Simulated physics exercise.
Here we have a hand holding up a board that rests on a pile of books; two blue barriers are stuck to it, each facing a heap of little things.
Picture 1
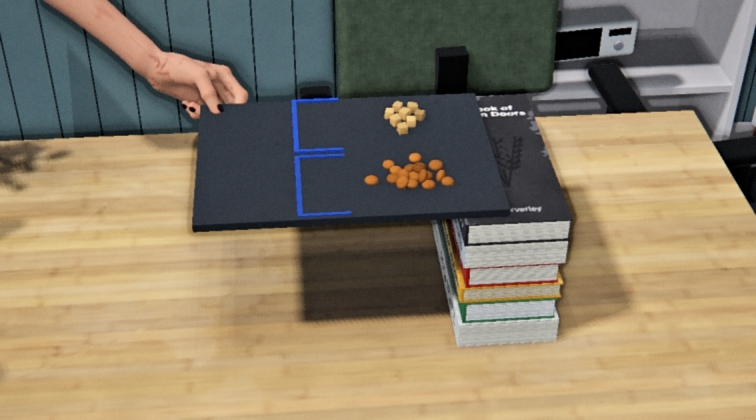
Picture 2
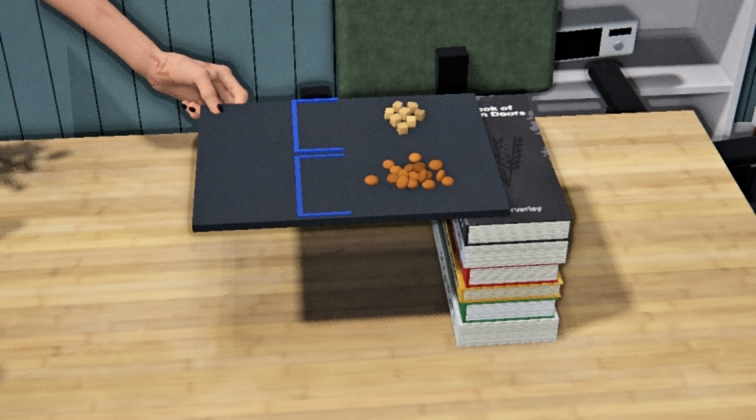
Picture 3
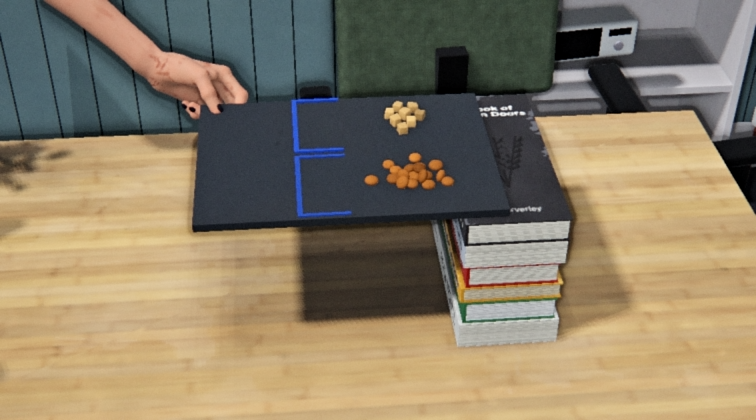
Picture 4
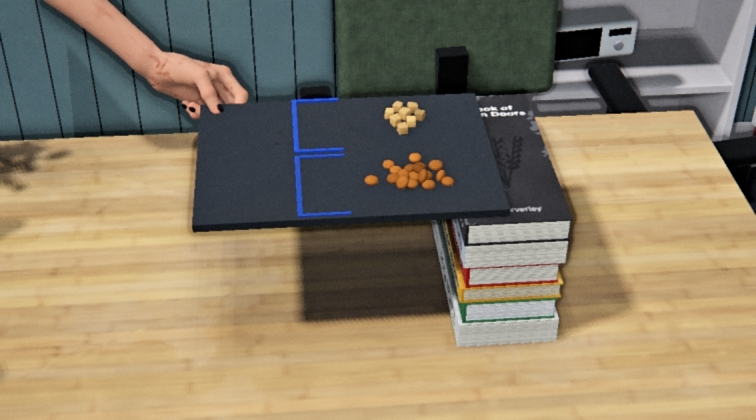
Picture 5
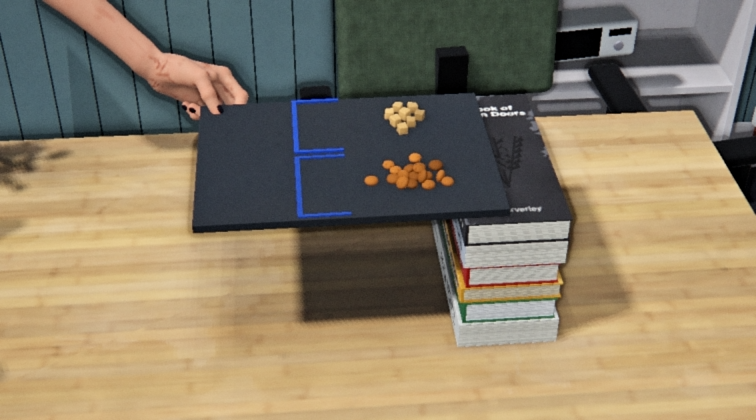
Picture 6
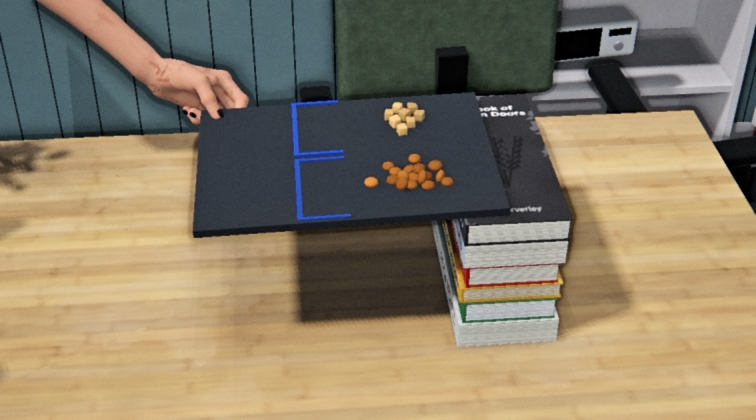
A hand at the left holds a dark board level, its other end resting on a tall stack of books, with small orange-brown pieces and pale cubes facing two blue barriers. Near the end, the hand lowers its side very slightly, while both little heaps stay where they are.
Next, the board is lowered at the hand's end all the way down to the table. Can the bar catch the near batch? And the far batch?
What happens is the near batch makes it past its bar, and the far batch makes it past its bar.
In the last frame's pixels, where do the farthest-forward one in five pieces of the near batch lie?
Look near (162, 319) in the last frame.
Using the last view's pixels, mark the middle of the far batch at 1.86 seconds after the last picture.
Around (301, 202).
Then, 0.99 s later than the last frame, board sloping at 20°; near batch where it was; far batch where it was.
Then, 1.86 s later than the last frame, board sloping at 36°; near batch roughly two thirds past its bar; far batch the larger part past its bar.
Then, 2.60 s later than the last frame, board resting at 39°; near batch the larger part past its bar; far batch every one past its bar.
When it is over, board resting at 39°; near batch the larger part past its bar; far batch every one past its bar.
